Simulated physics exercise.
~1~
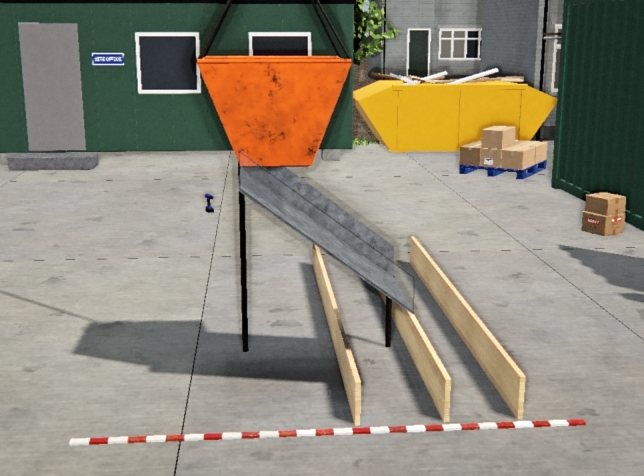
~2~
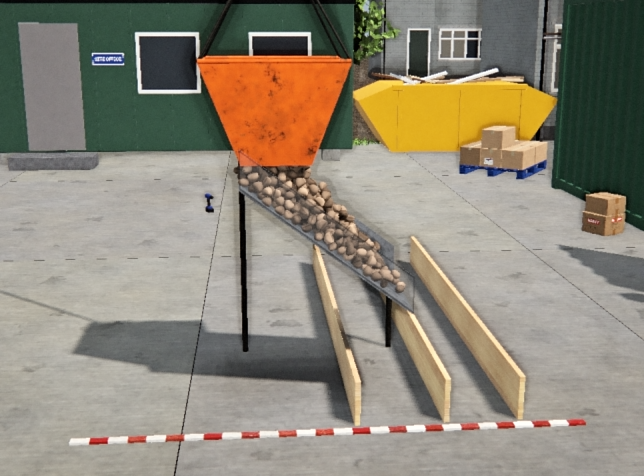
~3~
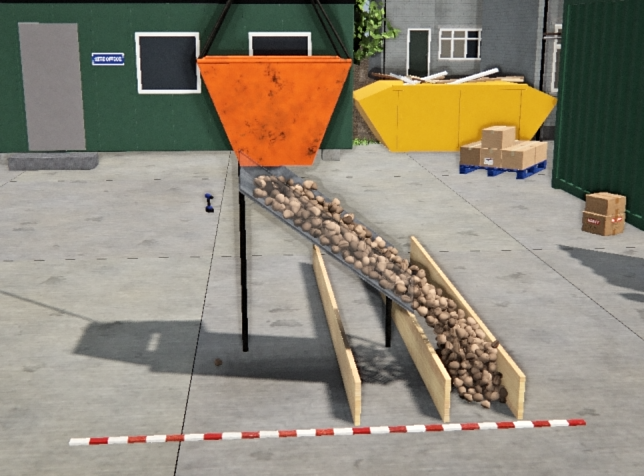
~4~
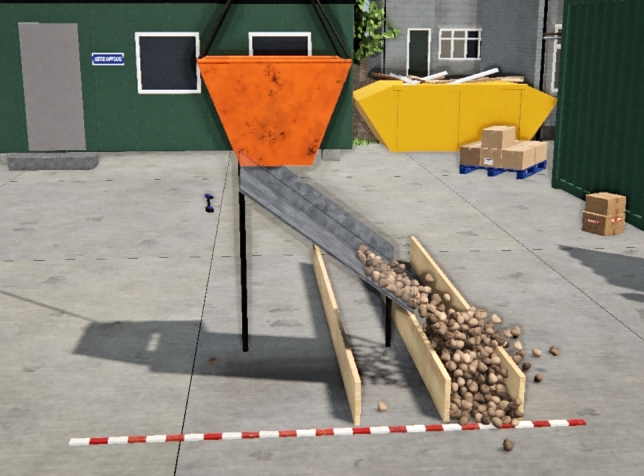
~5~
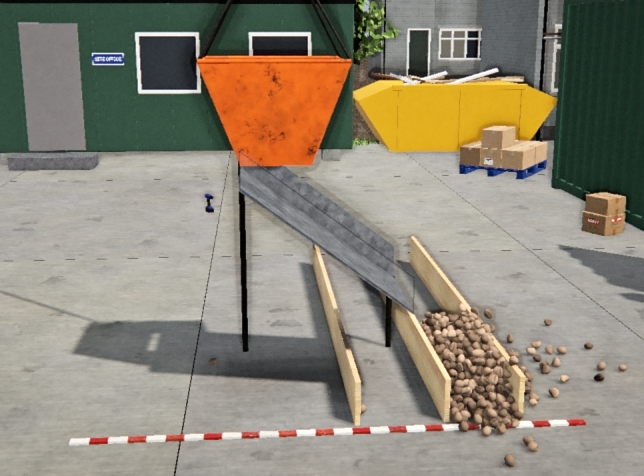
In this clip, round brown stones pour from an orange skip onto a fixed sloping steel chute and slide down to the right between wooden planks. Nearly all end heaped in the right bay, with a few scattered on the concrete beyond it, while the left bay looks empty.
